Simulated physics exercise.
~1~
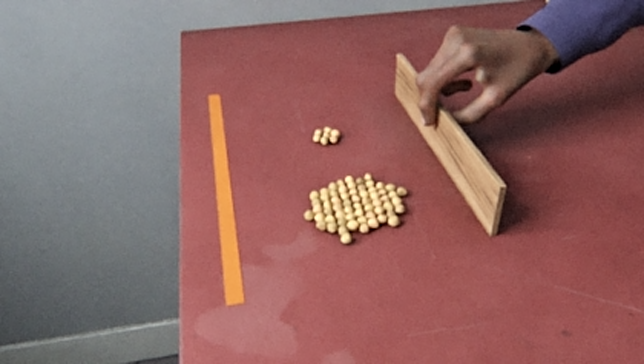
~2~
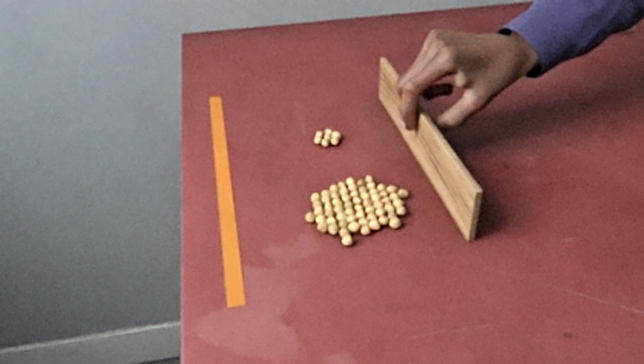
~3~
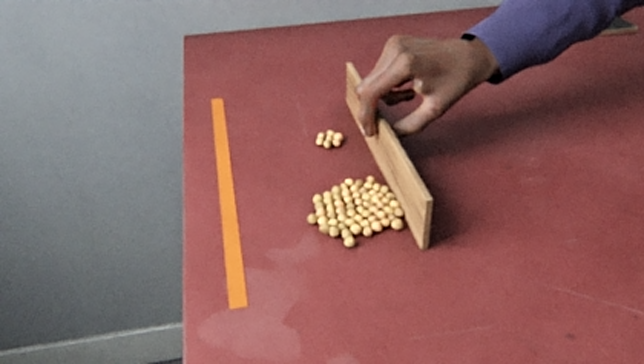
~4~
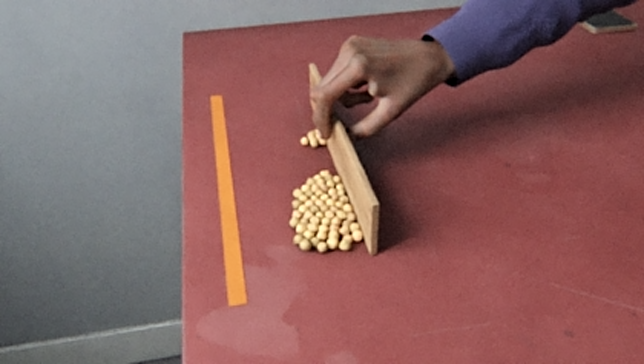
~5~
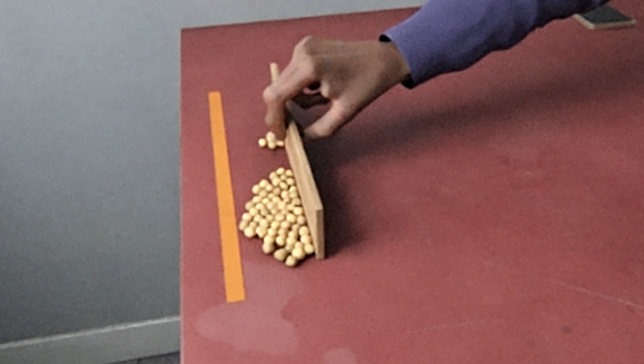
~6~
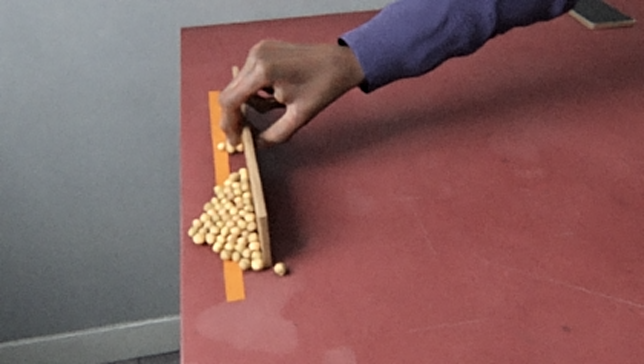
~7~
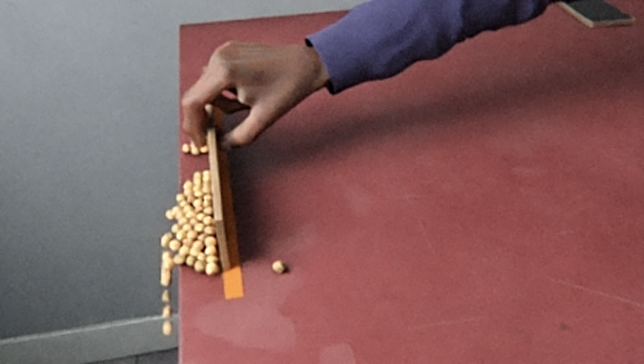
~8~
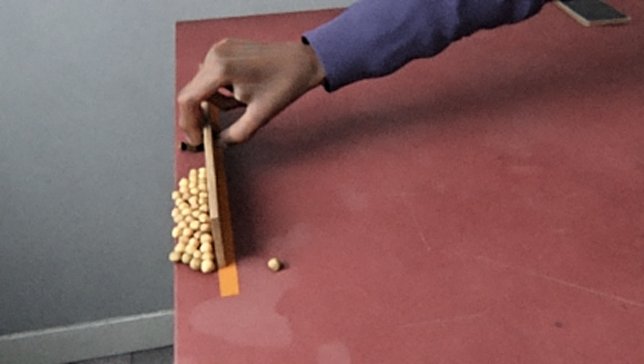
On a red tabletop, a hand sliding a wooden strip left, pushing two bead clusters to orange tape, some nearer beads spilling off.
